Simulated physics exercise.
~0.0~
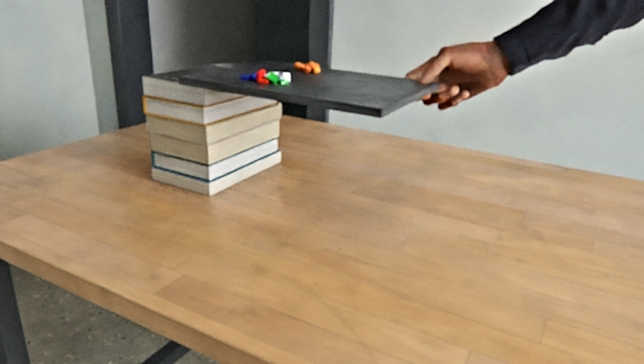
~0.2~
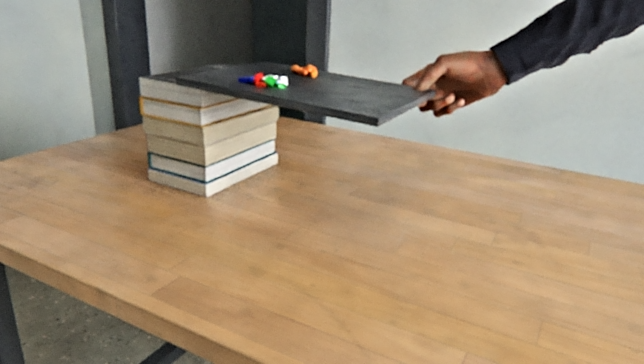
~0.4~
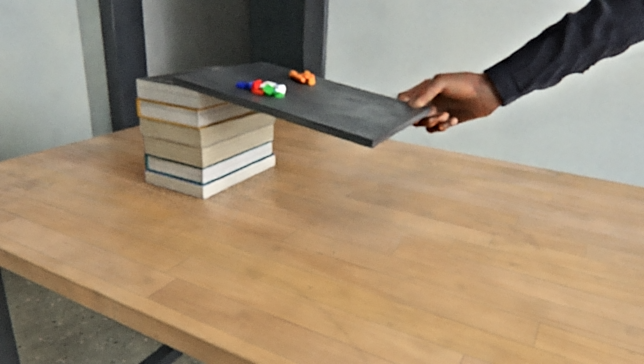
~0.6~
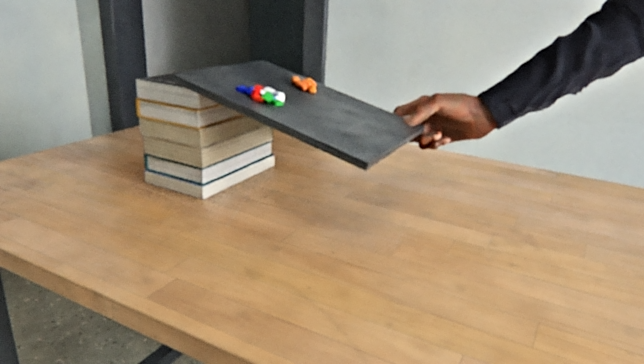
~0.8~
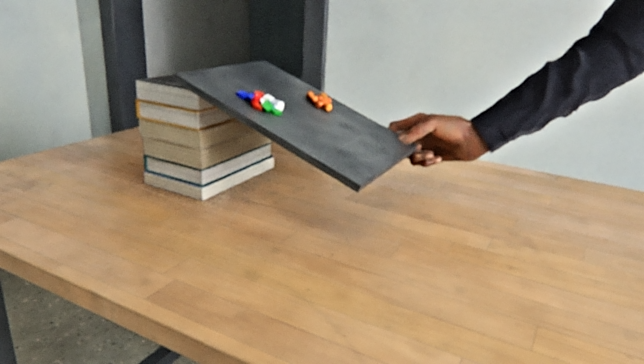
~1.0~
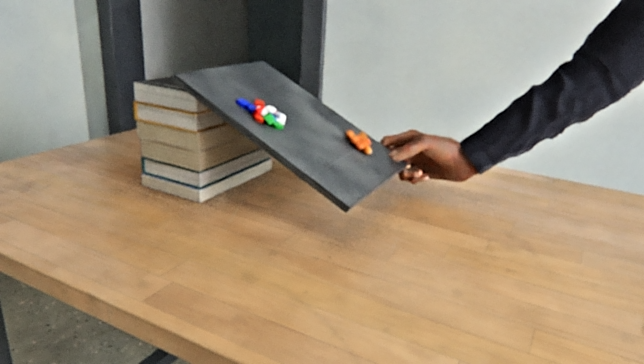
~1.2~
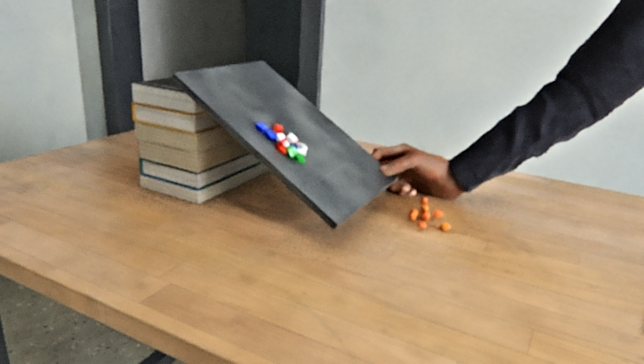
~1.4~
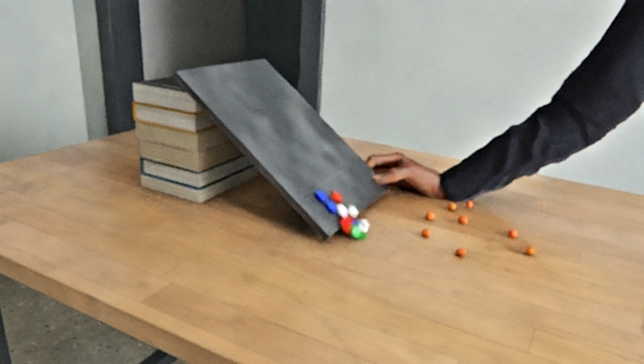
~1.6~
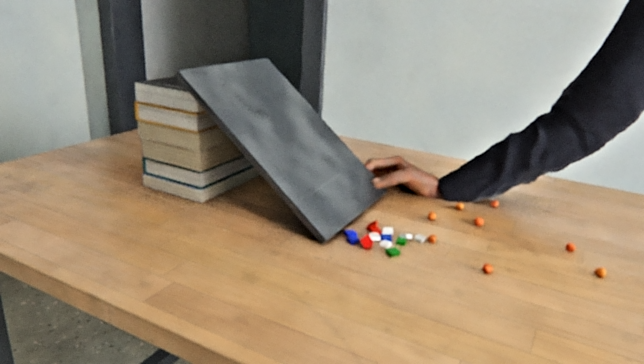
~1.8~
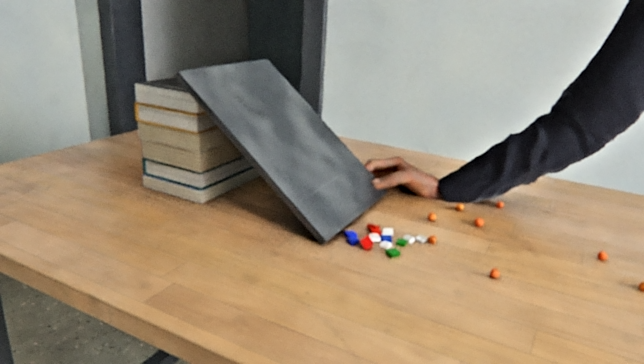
A hand lowered one end of a dark board propped on a stack of books until it rested on the table, and the orange beads rolled off first and scattered far to the right, while the mixed-colored pieces slid down later and stopped near its bottom edge.
